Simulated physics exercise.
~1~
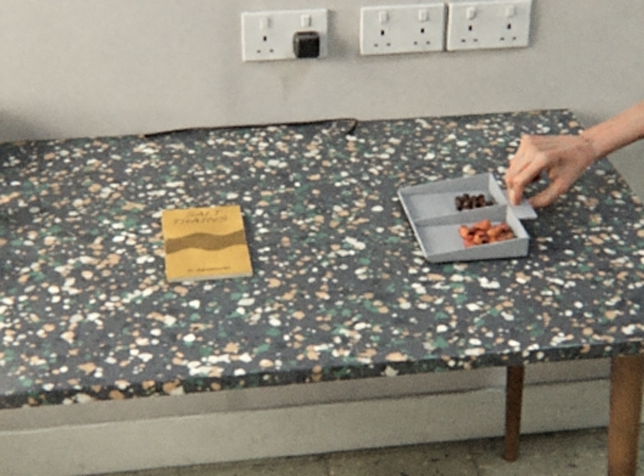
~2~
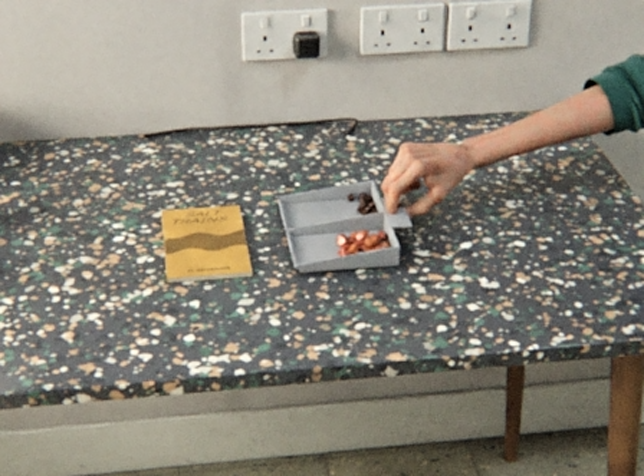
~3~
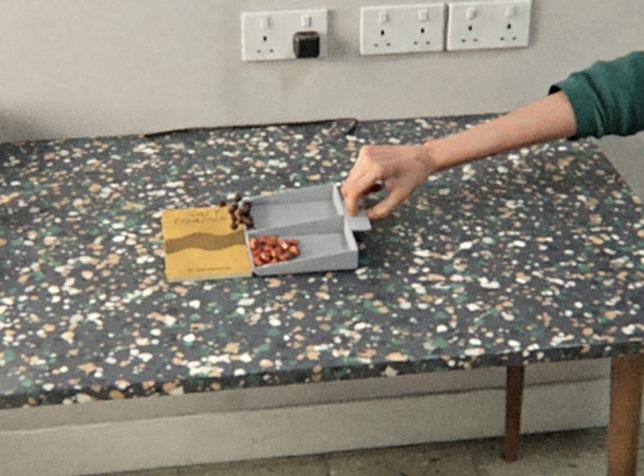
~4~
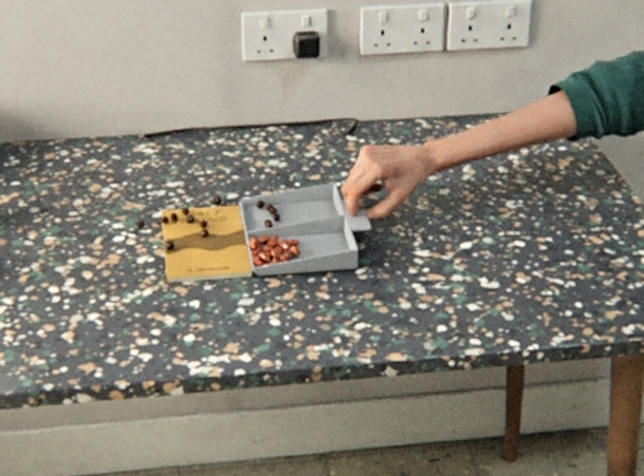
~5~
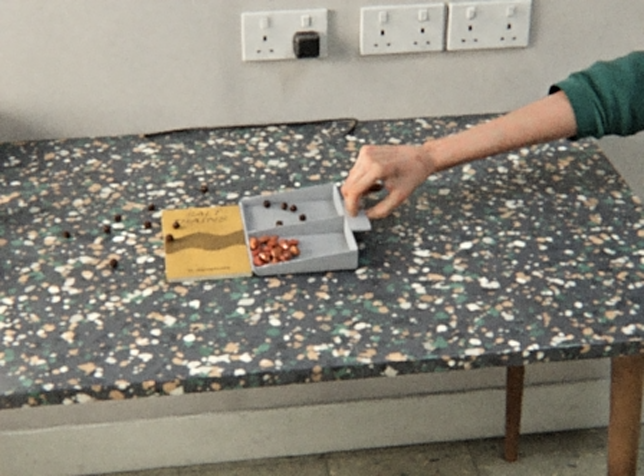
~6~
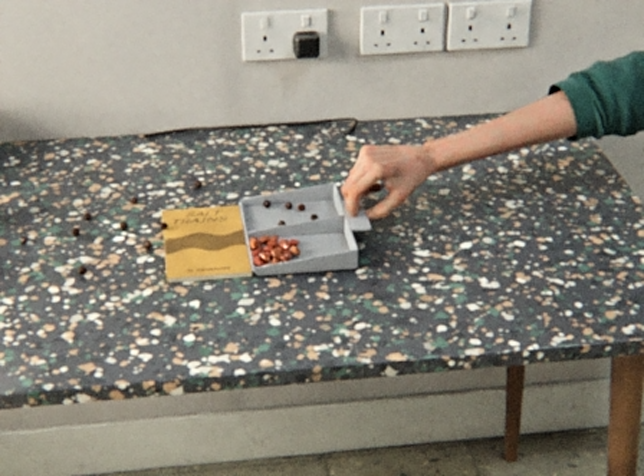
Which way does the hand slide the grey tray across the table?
The hand slides the tray to the left, towards the yellow book.
